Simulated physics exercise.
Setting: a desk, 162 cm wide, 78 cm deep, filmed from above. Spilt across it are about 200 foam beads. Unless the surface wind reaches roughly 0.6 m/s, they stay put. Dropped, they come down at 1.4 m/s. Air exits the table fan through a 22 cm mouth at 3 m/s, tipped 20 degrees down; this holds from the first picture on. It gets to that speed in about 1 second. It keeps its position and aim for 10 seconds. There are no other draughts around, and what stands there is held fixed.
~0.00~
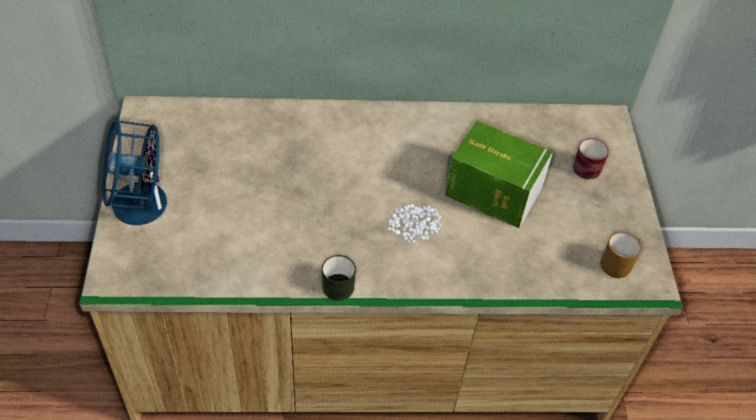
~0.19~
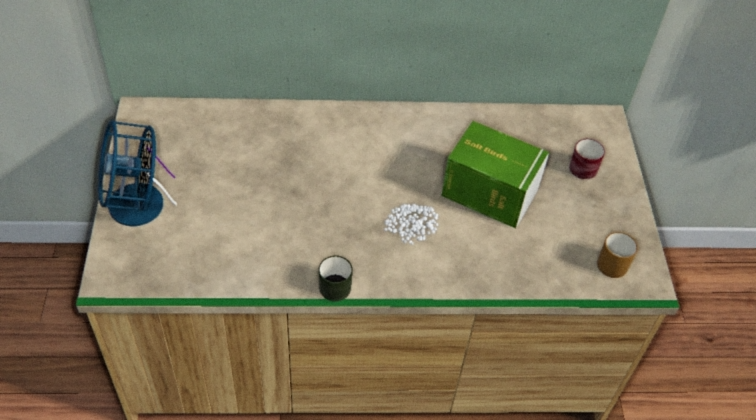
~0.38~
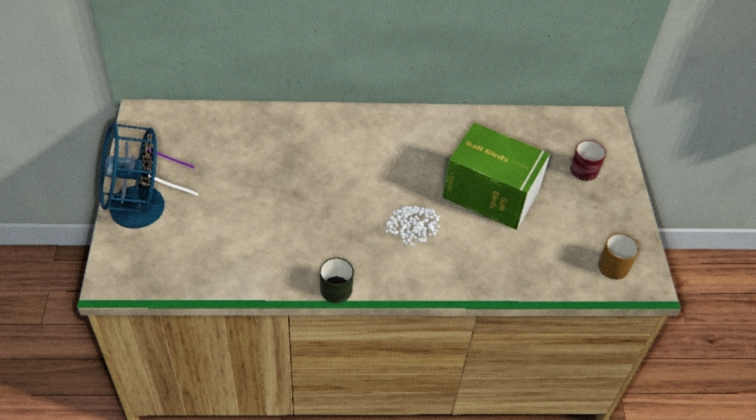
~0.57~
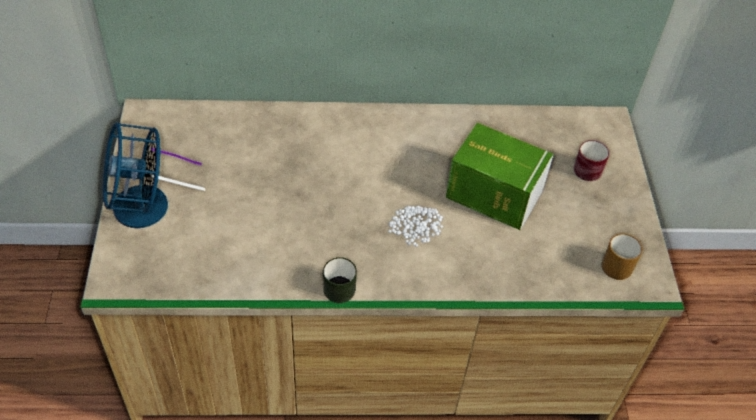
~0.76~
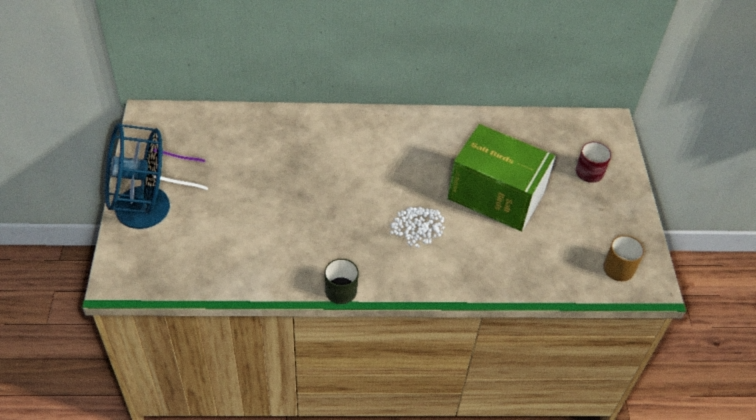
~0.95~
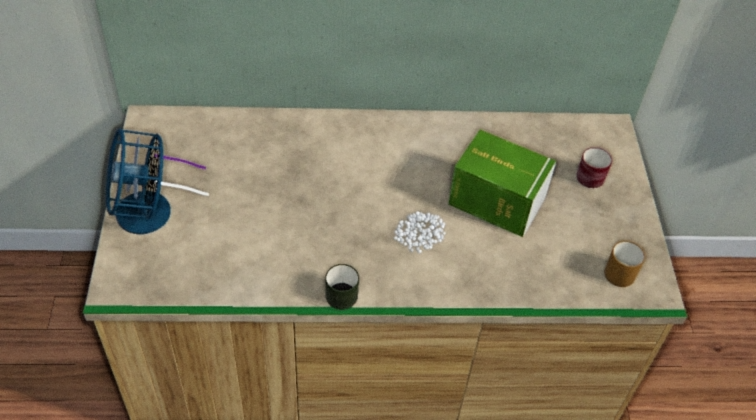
A counter holds a blue fan whose ribbons lift and stream toward still white beads.
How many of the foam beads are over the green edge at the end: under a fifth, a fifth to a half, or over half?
I'd bet the portion over that edge ends up exceeding one half.
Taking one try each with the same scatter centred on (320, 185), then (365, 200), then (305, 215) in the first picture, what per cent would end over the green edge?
Try by try: About 30 per cent, 70 per cent and 100 per cent.
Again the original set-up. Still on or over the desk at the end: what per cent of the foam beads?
About 2 % of them are still there at the end.
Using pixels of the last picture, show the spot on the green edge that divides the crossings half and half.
At roughly pixel (588, 317).
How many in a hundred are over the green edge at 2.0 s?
Roughly 90 per cent.
After 2.0 s, 94 % are over the green edge; 86 % have settled or left.
After 3.2 s, 95 % are over the green edge; 98 % have settled or left.
After 5.5 s, 95 % are over the green edge; 98 % have settled or left.
After 10.0 s, at the end, 95 % are over the green edge.
